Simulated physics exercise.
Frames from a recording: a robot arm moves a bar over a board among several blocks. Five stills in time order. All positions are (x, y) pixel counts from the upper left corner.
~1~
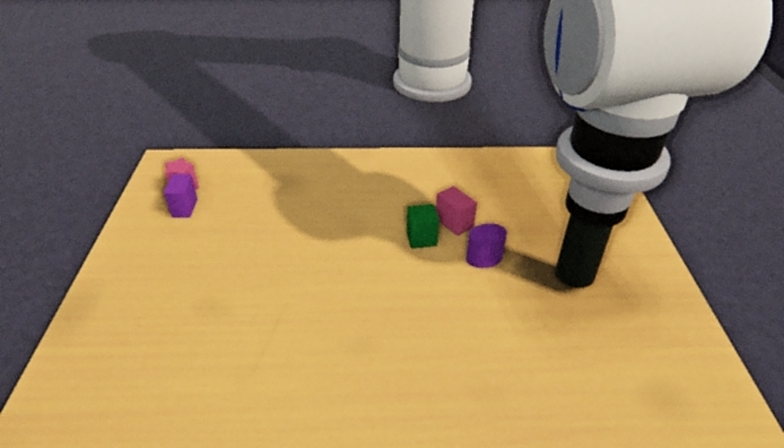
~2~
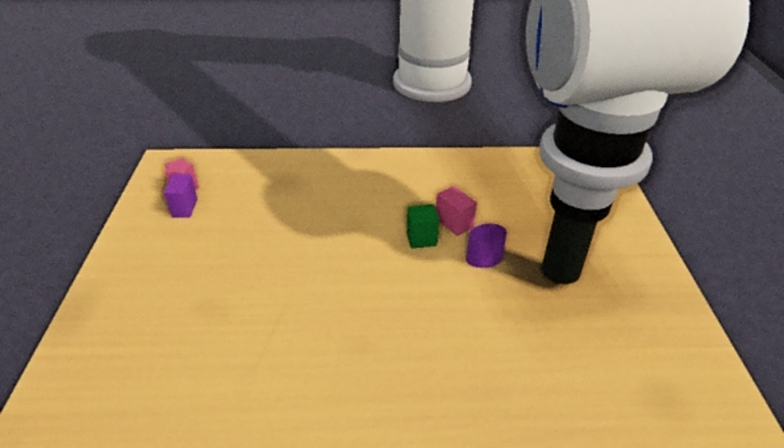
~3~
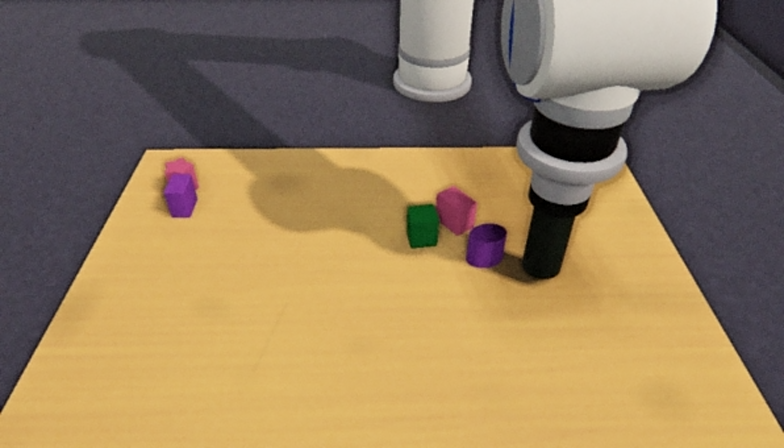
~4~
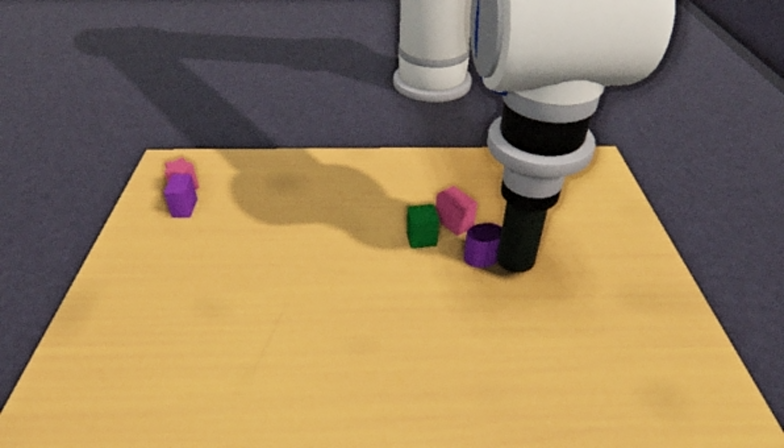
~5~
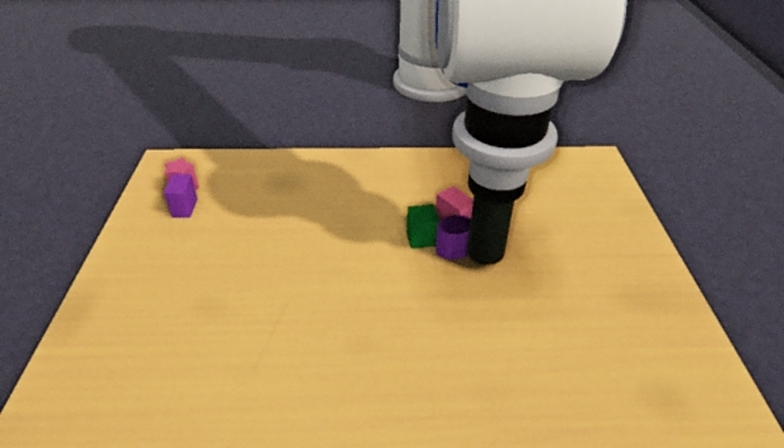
A robot arm sliding its black bar left across a wooden board, pushing a purple cylinder toward green and pink blocks.
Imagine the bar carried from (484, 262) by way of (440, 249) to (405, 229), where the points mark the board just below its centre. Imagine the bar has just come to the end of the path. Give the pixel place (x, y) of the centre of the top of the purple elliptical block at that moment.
The middle of the upper face of the purple elliptical block will lie at about (374, 202) in the picture.
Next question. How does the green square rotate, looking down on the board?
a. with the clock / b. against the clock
a.
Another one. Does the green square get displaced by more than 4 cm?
Final answer: Yes.
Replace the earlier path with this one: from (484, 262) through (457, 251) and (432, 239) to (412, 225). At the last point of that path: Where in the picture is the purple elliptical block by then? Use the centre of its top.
Pixel (381, 201).
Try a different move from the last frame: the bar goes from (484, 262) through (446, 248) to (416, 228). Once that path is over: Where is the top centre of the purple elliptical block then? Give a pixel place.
Its top face will be centred at roughly (385, 202).
What follows on the original path. One third of the way, bar at (453, 244); green square at (402, 208), turned 55° clockwise; purple elliptical block at (422, 221), turned 25° anticlockwise.
Two thirds of the way, bar at (428, 231); green square at (377, 199), turned 55° clockwise; purple elliptical block at (396, 213), turned 55° anticlockwise.
At the end, bar at (405, 219); green square at (353, 191), turned 45° clockwise; purple elliptical block at (374, 202), turned 65° anticlockwise; pink rectangle unmoved.
